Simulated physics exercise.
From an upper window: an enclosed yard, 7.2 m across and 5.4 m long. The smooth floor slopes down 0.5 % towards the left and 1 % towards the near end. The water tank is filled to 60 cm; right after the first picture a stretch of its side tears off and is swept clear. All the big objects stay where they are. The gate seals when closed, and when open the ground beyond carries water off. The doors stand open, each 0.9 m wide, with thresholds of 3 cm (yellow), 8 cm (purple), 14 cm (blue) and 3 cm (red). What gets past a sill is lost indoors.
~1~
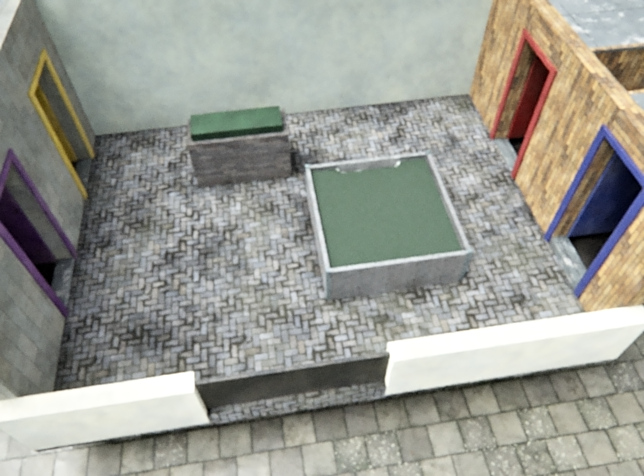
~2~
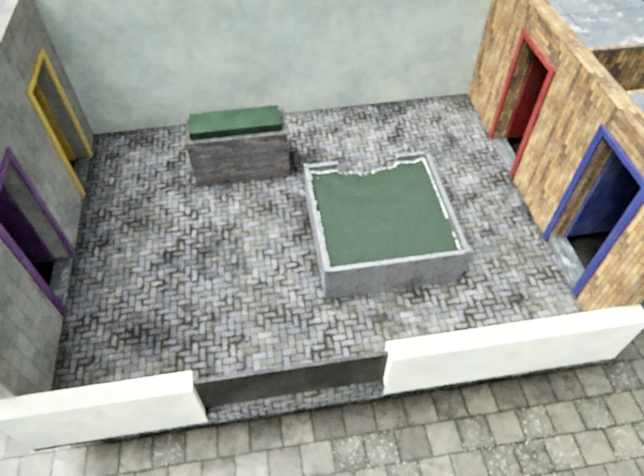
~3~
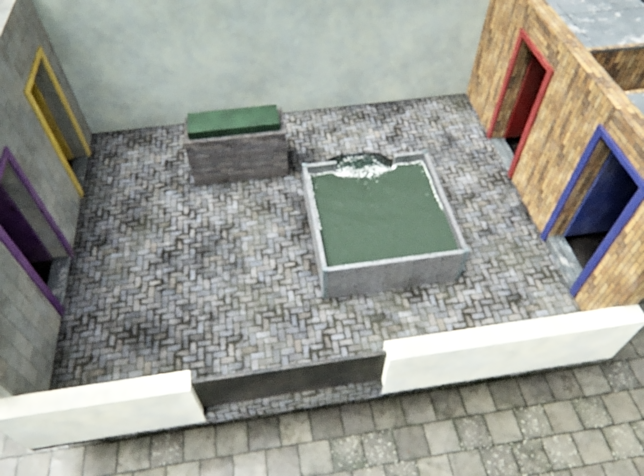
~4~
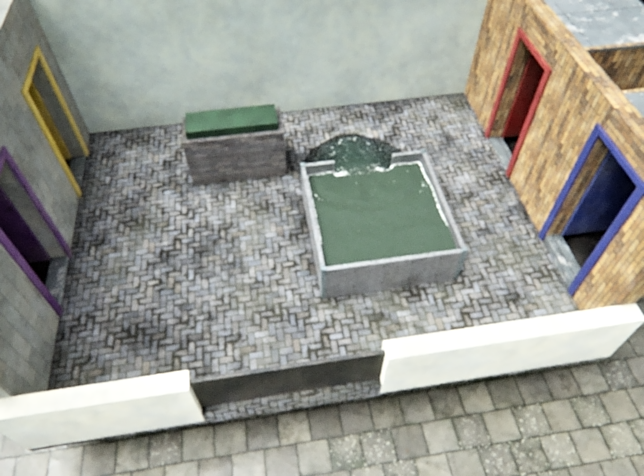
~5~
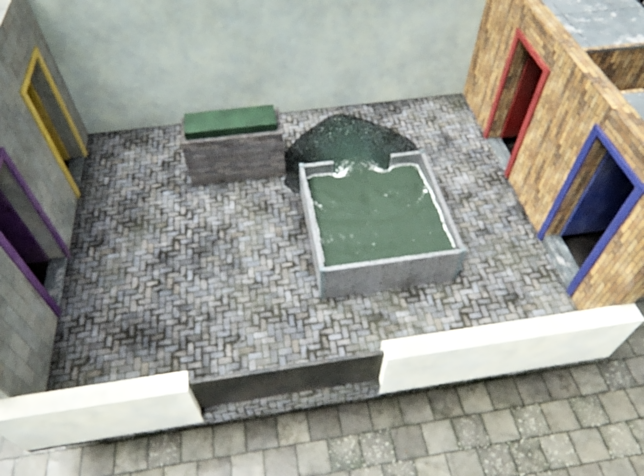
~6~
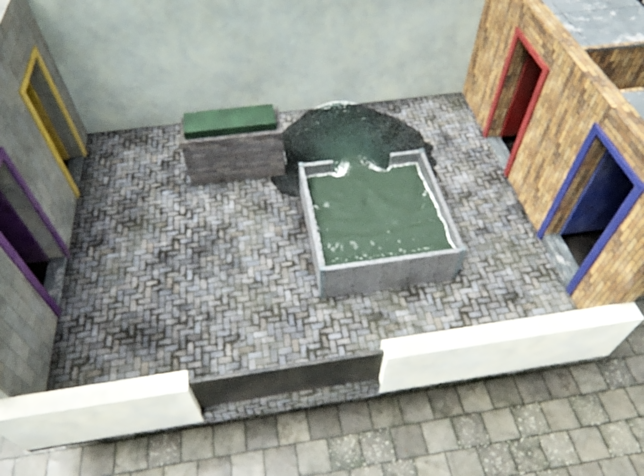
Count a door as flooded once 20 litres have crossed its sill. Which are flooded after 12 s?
Within that time: At the yellow door it goes over the limit; at the purple door it stays under the limit; at the blue door it does not reach the limit; at the red door it exceeds the limit.
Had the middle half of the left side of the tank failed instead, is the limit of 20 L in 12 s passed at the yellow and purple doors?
Then: Yellow over, purple over.
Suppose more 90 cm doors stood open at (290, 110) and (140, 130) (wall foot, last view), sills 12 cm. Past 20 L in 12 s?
In that order: Above, under.
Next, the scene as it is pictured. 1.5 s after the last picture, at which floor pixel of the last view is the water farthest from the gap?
Around (128, 135).
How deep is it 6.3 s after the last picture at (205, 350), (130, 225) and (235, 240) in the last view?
About 0, 3 and 0 cm.
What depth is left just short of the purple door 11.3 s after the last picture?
About 2.5 cm.
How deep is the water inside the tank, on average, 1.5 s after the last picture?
Some 35 cm.
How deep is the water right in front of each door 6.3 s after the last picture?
In cm: Yellow 10, purple 4, blue 3, red 6.
Then, 0.7 s after the last picture water covers 15 % of the floor and is deepest (36 cm) near (359, 185); yellow door not reached, purple door not reached, blue door not reached, red door not reached.
Then, 1.5 s after the last picture water covers 25 % of the floor and is deepest (30 cm) near (454, 98); yellow door not reached, purple door not reached, blue door not reached, red door not reached.
Then, 2.8 s after the last picture water covers 40 % of the floor and is deepest (22 cm) near (359, 185); yellow door 10 cm at the sill, 19 L in, purple door not reached, blue door 1 cm at the sill, 0 L in, red door 7 cm at the sill, 2 L in.
Then, 6.3 s after the last picture water covers 70 % of the floor and is deepest (13 cm) near (87, 146); yellow door 10 cm at the sill, 161 L in, purple door 4 cm at the sill, 0 L in, blue door 3 cm at the sill, 0 L in, red door 6 cm at the sill, 31 L in.
Then, 11.3 s after the last picture water covers 90 % of the floor and is deepest (12 cm) near (42, 421); yellow door 6 cm at the sill, 239 L in, purple door 3 cm at the sill, 0 L in, blue door 7 cm at the sill, 0 L in, red door 4 cm at the sill, 46 L in.
